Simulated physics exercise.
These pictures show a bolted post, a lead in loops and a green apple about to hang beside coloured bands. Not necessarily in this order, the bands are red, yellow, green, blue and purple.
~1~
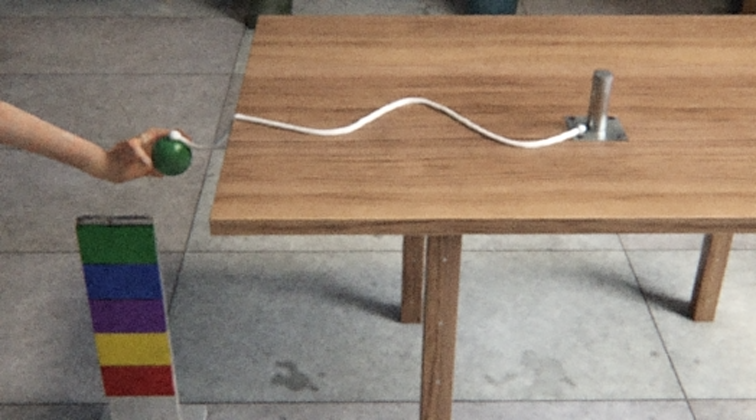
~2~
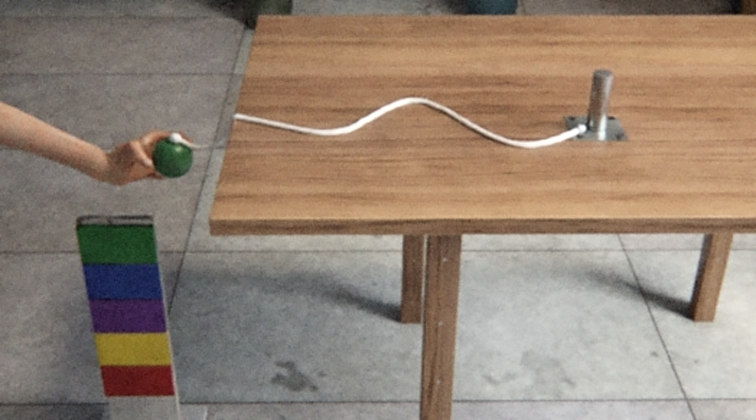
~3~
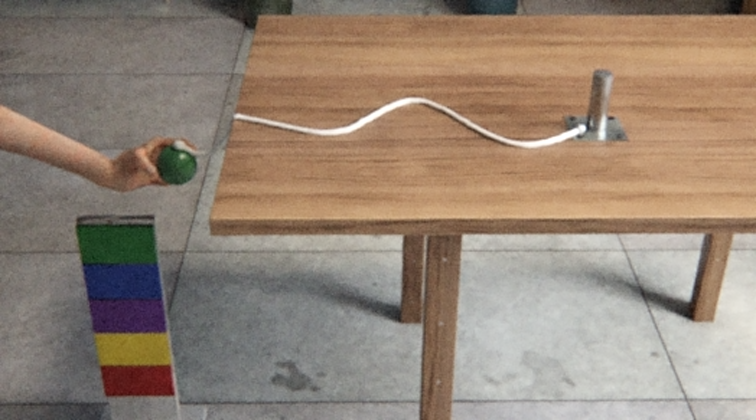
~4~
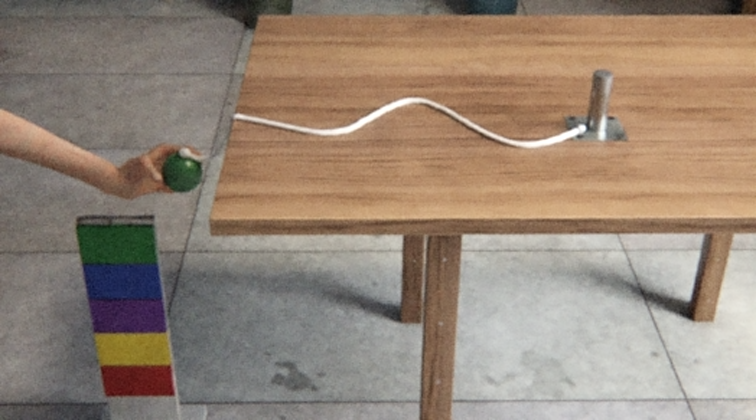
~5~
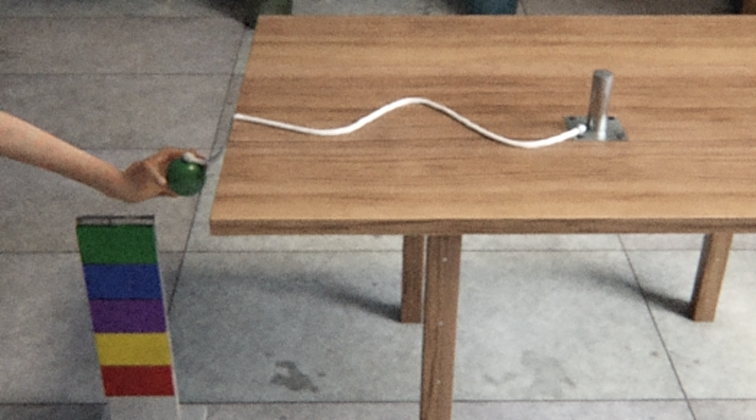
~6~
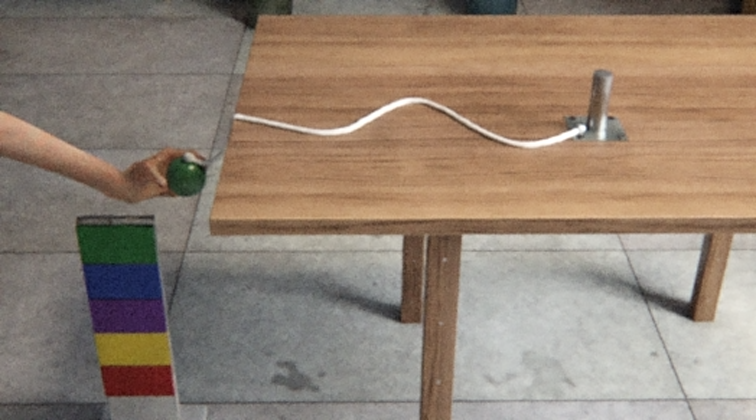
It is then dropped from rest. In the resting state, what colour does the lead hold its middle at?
Its middle is held at blue.
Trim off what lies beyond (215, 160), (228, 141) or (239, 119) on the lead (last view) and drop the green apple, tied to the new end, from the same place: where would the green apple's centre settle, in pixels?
First (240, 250), then (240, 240), then (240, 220).
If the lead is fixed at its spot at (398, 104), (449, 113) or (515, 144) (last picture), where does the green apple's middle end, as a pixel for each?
Estimated pixels in sequence: (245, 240), (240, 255) and (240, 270).
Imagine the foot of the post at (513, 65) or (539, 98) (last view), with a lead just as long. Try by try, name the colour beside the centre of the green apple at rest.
Answer, in order: Purple, purple.
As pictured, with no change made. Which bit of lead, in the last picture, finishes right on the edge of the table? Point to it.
It sits at about (318, 133).
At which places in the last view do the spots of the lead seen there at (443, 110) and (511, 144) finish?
They end up around (395, 120) and around (493, 124).
A little later, apple near (217, 277); level with blue.
Next, apple near (260, 283); level with blue.
When it is over, apple near (243, 284); level with blue. At blue.
